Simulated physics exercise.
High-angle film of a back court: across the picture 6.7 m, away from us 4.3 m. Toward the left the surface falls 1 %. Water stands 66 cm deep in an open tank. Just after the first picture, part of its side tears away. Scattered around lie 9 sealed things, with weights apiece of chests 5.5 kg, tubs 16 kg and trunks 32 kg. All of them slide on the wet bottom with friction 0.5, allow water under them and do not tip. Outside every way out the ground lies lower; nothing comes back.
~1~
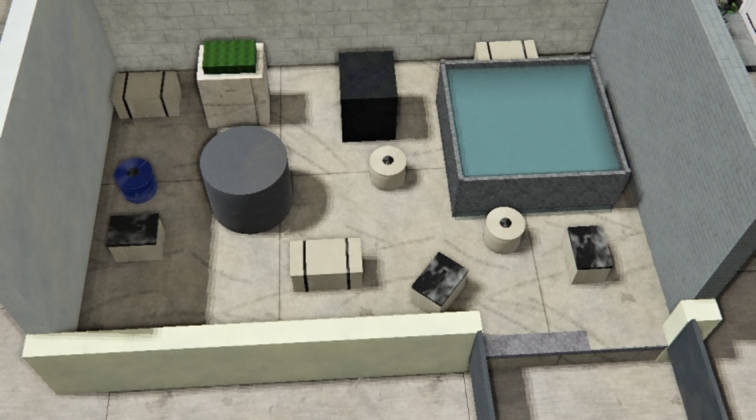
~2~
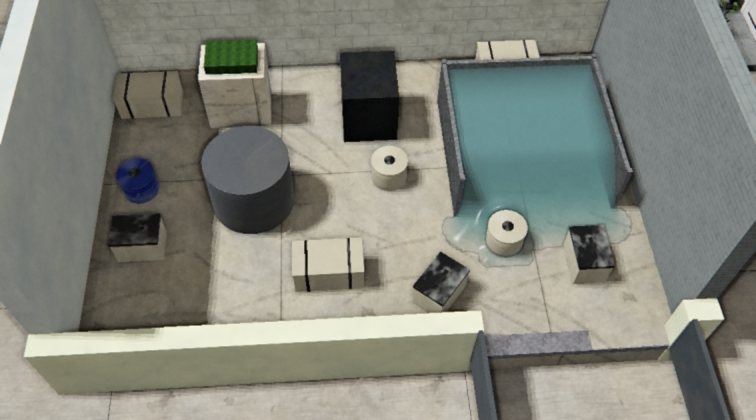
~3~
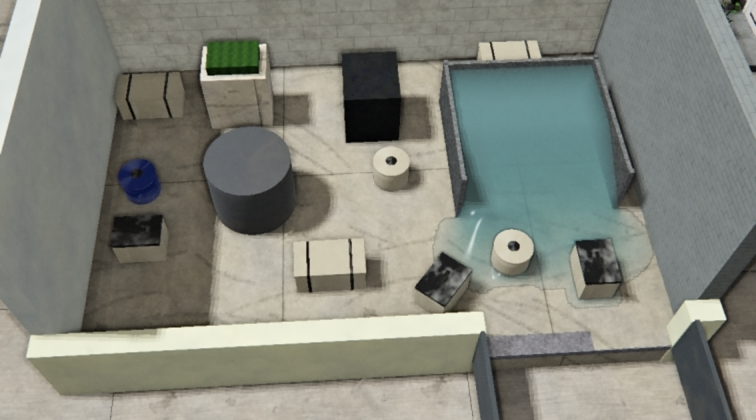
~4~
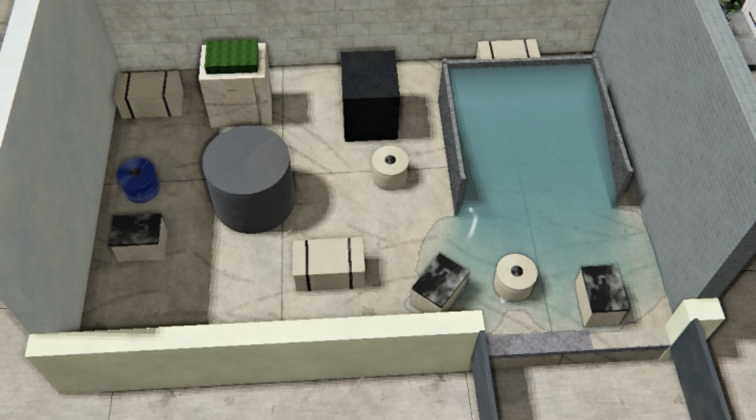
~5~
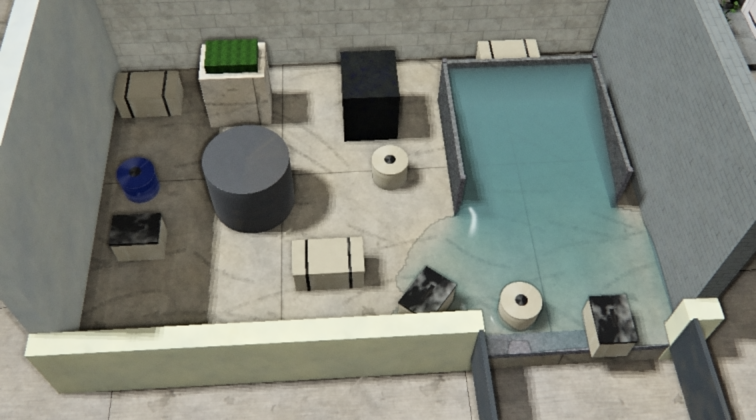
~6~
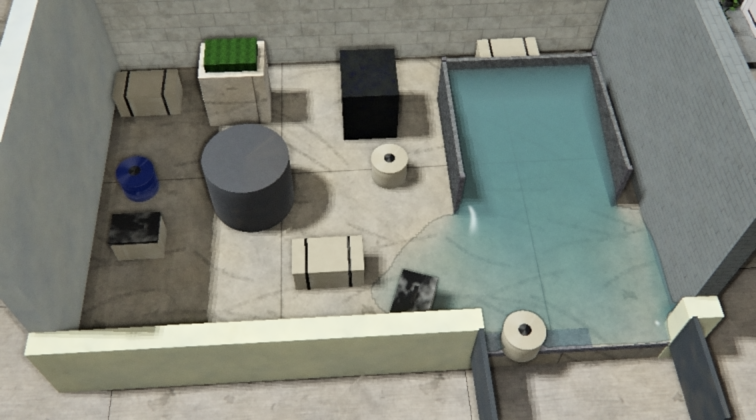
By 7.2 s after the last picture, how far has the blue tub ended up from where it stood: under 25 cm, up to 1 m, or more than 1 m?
Hardly budges.
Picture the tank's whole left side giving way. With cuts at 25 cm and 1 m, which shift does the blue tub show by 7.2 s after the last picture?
My answer is that the blue tub is flushed far out.
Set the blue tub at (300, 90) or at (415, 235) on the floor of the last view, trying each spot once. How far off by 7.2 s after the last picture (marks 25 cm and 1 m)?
In turn: It holds its place; it stays put.
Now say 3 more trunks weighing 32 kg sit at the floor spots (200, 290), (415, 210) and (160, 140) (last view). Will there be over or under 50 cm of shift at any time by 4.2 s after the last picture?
Taking them in order: Not far enough, not far enough and not far enough.
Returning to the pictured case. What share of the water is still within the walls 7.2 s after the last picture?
About 28 in a hundred parts of the water.
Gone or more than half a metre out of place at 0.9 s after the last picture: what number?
I count 3 of them.
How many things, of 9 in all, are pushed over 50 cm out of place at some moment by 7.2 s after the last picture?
3.
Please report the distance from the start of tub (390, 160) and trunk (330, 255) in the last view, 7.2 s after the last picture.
Taken in order, the shifts are 0 cm and 0 cm.
Then, 0.9 s after the last picture the blue tub is near (135, 171), 0.0 m from its start, aground; 2 of 9 are out; 0 afloat.
Then, 2.8 s after the last picture the blue tub is near (135, 171), 0.0 m from its start, aground; 2 of 9 are out; 2 afloat.
Then, 4.8 s after the last picture the blue tub is near (135, 171), 0.0 m from its start, aground; 2 of 9 are out; 2 afloat.
Then, 7.2 s after the last picture the blue tub is near (135, 171), 0.0 m from its start, aground; 2 of 9 are out; 2 afloat.
